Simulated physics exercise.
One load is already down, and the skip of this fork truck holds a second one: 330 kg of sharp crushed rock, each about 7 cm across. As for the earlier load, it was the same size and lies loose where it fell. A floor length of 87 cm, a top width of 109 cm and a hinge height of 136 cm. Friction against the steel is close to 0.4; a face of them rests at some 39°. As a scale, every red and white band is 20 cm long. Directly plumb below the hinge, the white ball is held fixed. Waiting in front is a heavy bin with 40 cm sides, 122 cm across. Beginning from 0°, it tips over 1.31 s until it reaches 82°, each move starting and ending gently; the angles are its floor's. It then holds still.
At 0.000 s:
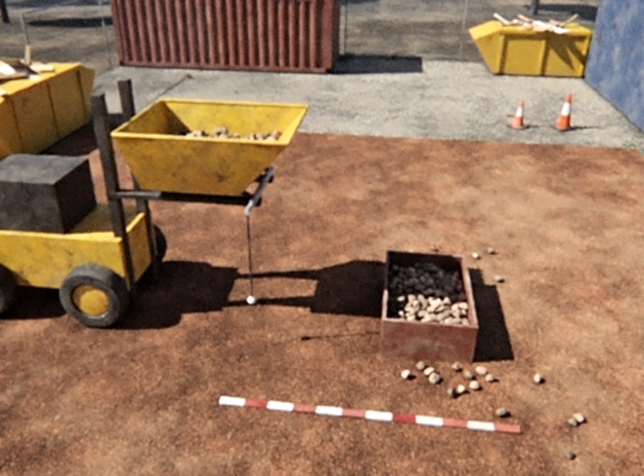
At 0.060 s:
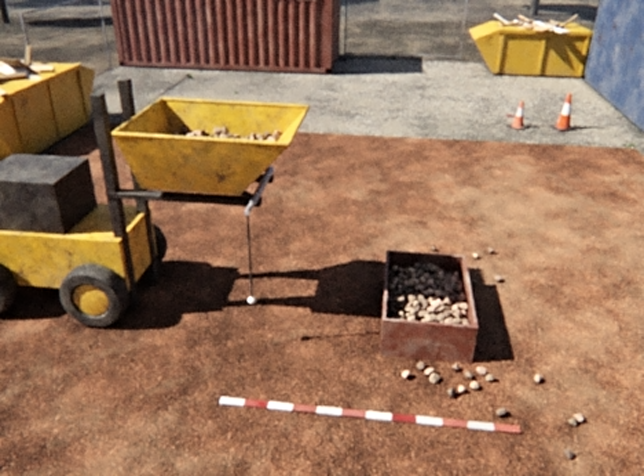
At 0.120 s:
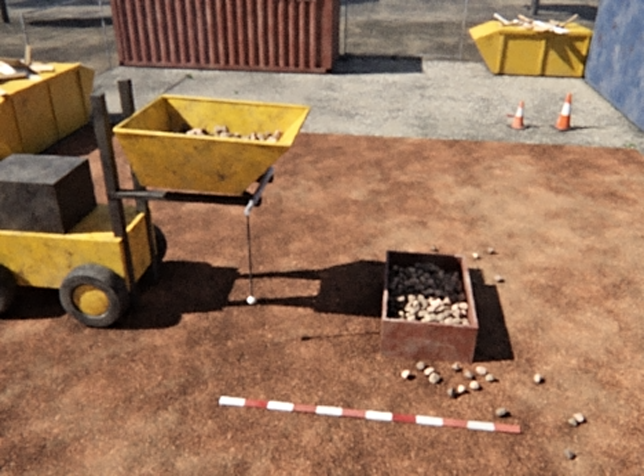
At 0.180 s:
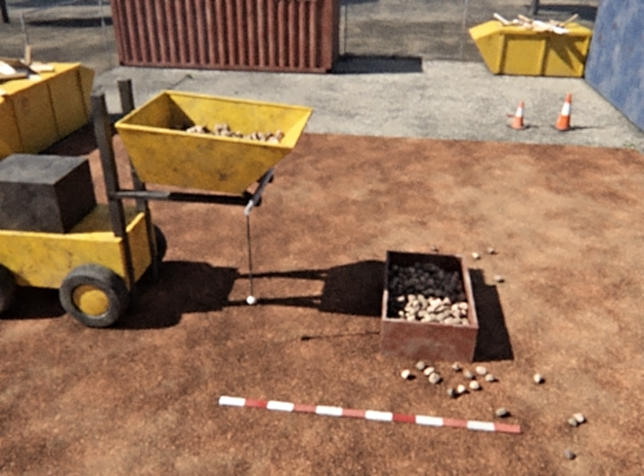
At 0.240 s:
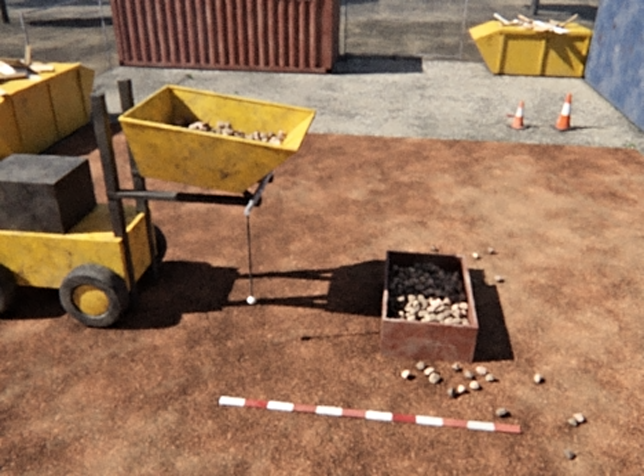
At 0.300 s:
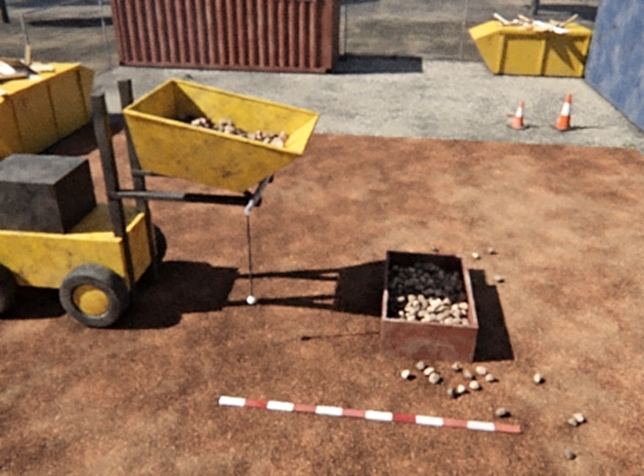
A yellow skip of pale stones, held up at the left on the dark mast of a yellow loader, tilts slowly and slightly, its back end rising and its right lip dipping while the stones shift a little inside. The loader stands still on reddish-brown dirt, seen from above by a steady camera. Right of centre sits a rusty open bin of stones, with scattered stones, a red-and-white pole, and cones, yellow skips and a red container behind.
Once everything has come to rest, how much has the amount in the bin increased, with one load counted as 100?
About 34 per cent.
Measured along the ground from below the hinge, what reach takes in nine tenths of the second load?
I'd say close to 150 centimetres ahead of it.
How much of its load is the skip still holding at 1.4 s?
Still inside: Some 70 %.
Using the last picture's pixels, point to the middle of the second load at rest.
Around (379, 306) in the last picture.
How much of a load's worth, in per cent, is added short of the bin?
60 % of a load.
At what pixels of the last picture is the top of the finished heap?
Look near (395, 280).
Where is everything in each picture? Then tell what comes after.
The skip is at 0°, its lip at (288, 144); the top of the load is at (222, 140). The earlier load is highest near (417, 283), 34 cm above ground level, 96 % in the bin, 4 % beside or beyond the bin, in the first frame.
Lip at (289, 144), floor tilted 1°, highest stones at (215, 139); the stones move at 0.1 m/s on average, in the second frame.
The skip is at 2°, its lip at (291, 146); the top of the load is at (216, 138); the stones move at 0.3 m/s on average, in the third frame.
The skip is at 4°, its lip at (294, 148); the top of the load is at (201, 133); the stones move at 0.4 m/s on average, in the fourth frame.
Lip at (297, 150), floor tilted 7°, highest stones at (182, 129); the stones move at 0.5 m/s on average, in the fifth frame.
Lip at (302, 154), floor tilted 11°, highest stones at (184, 123); the stones move at 0.6 m/s on average, in the sixth frame.
After 1.0 s the floor is at 69°; in per cent of one load, 100 in the skip, 96 in the bin, 4 beside or beyond the bin; the foremost stones are at (522, 343).
After 1.4 s the floor is at 82°; in per cent of one load, 72 in the skip, 28 short of the bin, 96 in the bin, 4 beside or beyond the bin; the foremost stones are at (522, 343).
After 1.8 s the floor is at 82°; in per cent of one load, 14 in the skip, 56 short of the bin, 122 in the bin, 7 beside or beyond the bin; the foremost stones are at (522, 343).
After 4.3 s the floor is at 82°; in per cent of one load, 0 in the skip, 60 short of the bin, 130 in the bin, 10 beside or beyond the bin; the foremost stones are at (521, 340). Net gain in the bin, 34.
